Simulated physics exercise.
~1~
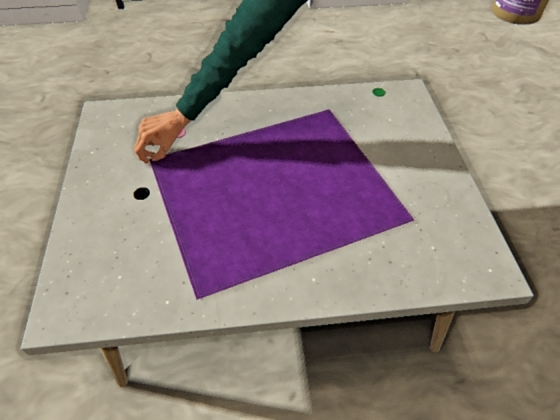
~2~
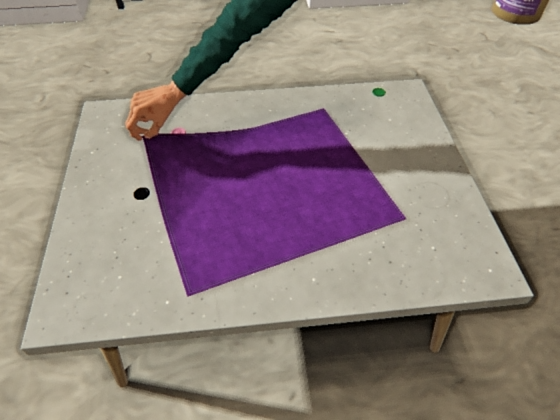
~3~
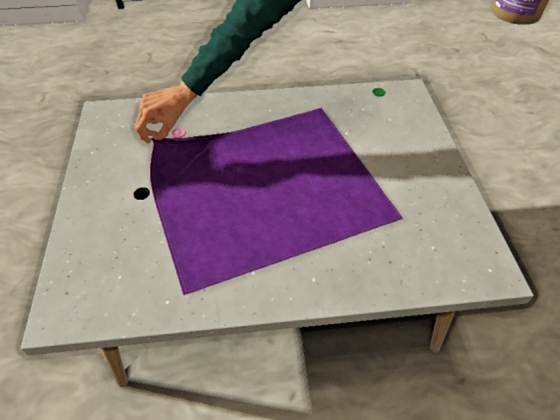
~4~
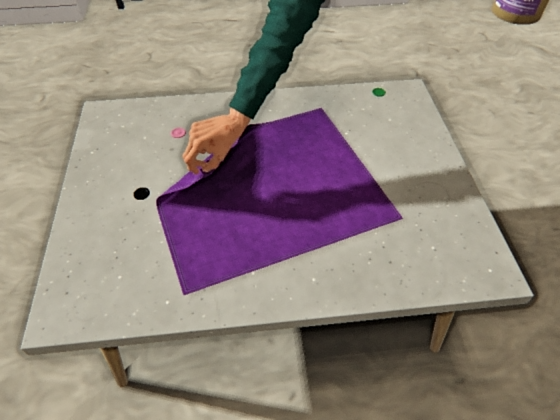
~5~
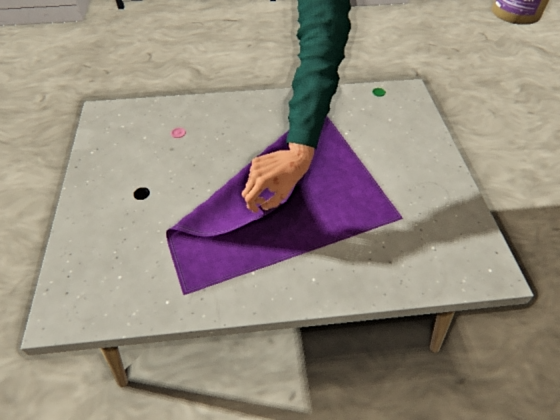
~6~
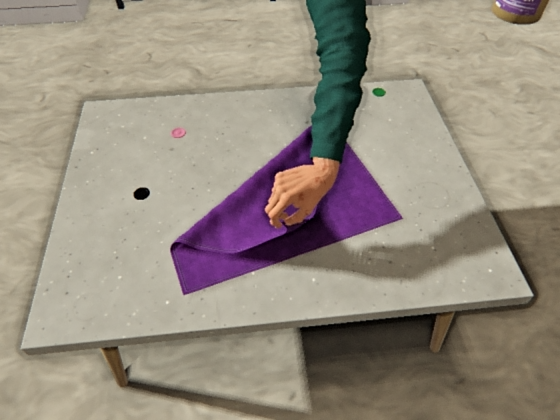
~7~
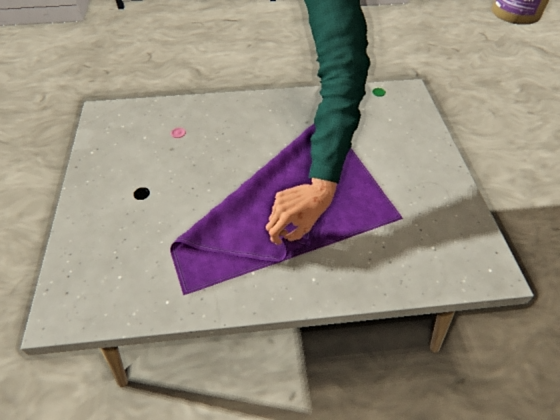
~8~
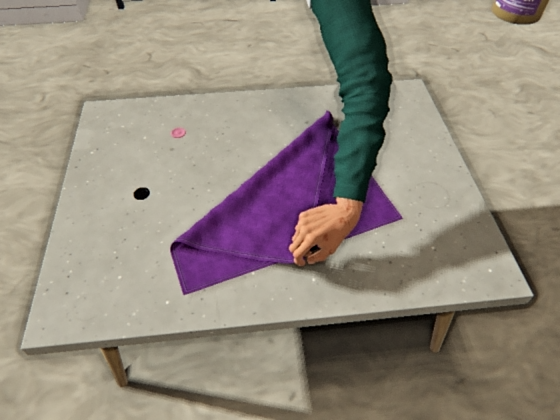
On a speckled grey table, a hand folds a purple cloth's corner over toward the lower right.
